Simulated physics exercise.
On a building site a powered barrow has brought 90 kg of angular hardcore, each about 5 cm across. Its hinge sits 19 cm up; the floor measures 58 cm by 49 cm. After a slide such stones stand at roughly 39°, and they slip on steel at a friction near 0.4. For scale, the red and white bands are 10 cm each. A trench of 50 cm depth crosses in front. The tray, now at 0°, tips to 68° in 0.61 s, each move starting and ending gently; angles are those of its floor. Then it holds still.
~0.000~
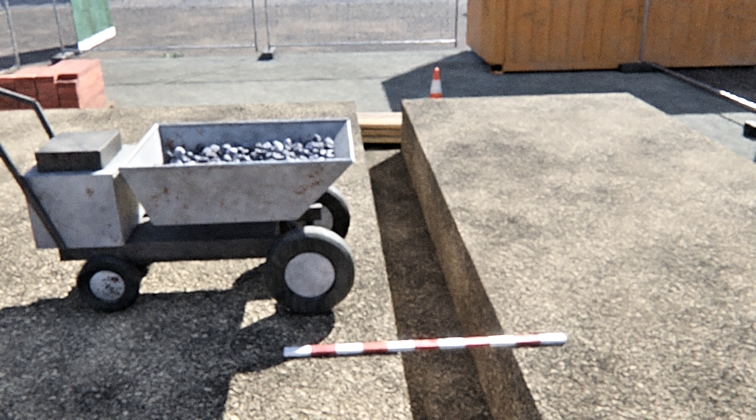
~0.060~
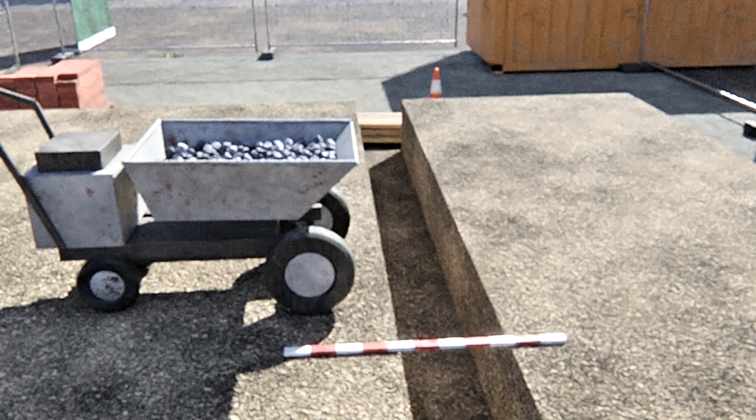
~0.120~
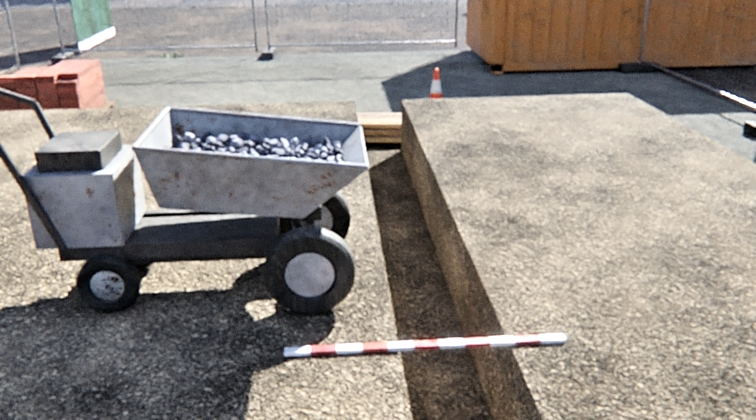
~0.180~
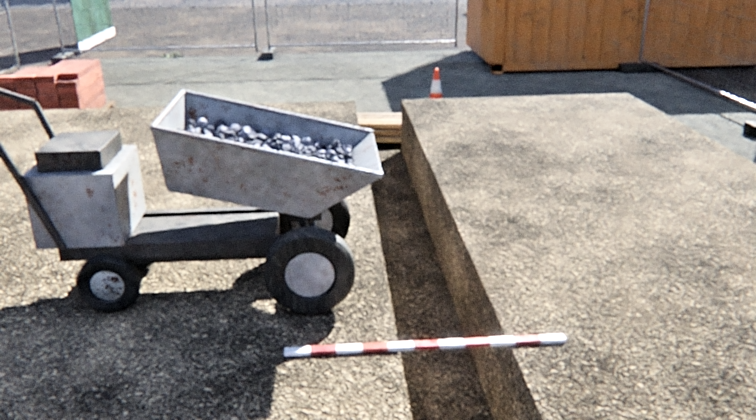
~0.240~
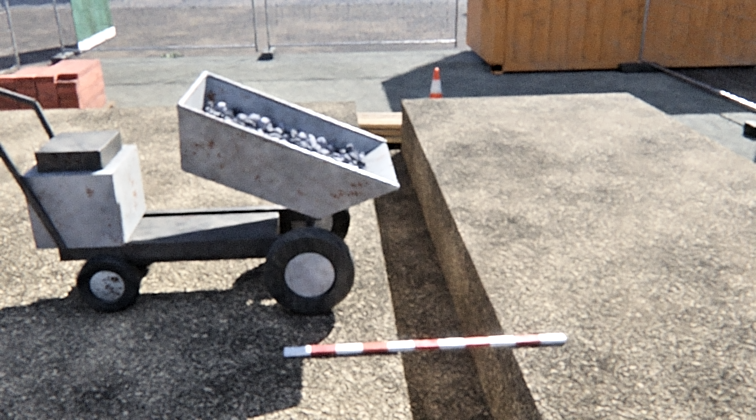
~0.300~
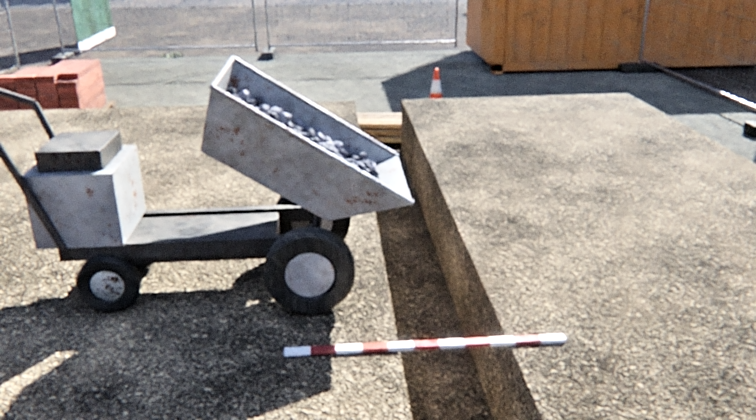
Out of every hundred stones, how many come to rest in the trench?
Some 66 per cent of it.
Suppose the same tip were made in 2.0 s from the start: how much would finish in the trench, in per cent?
In that case some 95 per cent.
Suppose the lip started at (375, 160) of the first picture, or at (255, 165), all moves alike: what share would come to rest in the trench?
First some 45, then 70 per cent.
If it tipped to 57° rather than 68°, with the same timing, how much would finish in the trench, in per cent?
Then about 40 per cent.
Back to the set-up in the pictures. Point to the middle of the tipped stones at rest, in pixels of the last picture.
Around (462, 345).
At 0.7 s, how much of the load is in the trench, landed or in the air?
Some 15 per cent.
After 0.5 s the floor is at 58°; 100 % in the tray; the foremost stones are at (405, 213).
After 0.7 s the floor is at 68°; 85 % in the tray, 15 % in the trench; the foremost stones are at (478, 273).
After 1.1 s the floor is at 68°; 22 % in the tray, 44 % in the trench, 34 % past the trench; the foremost stones are at (590, 260).
After 3.0 s the floor is at 68°; 0 % in the tray, 66 % in the trench, 34 % past the trench; the foremost stones are at (672, 262).
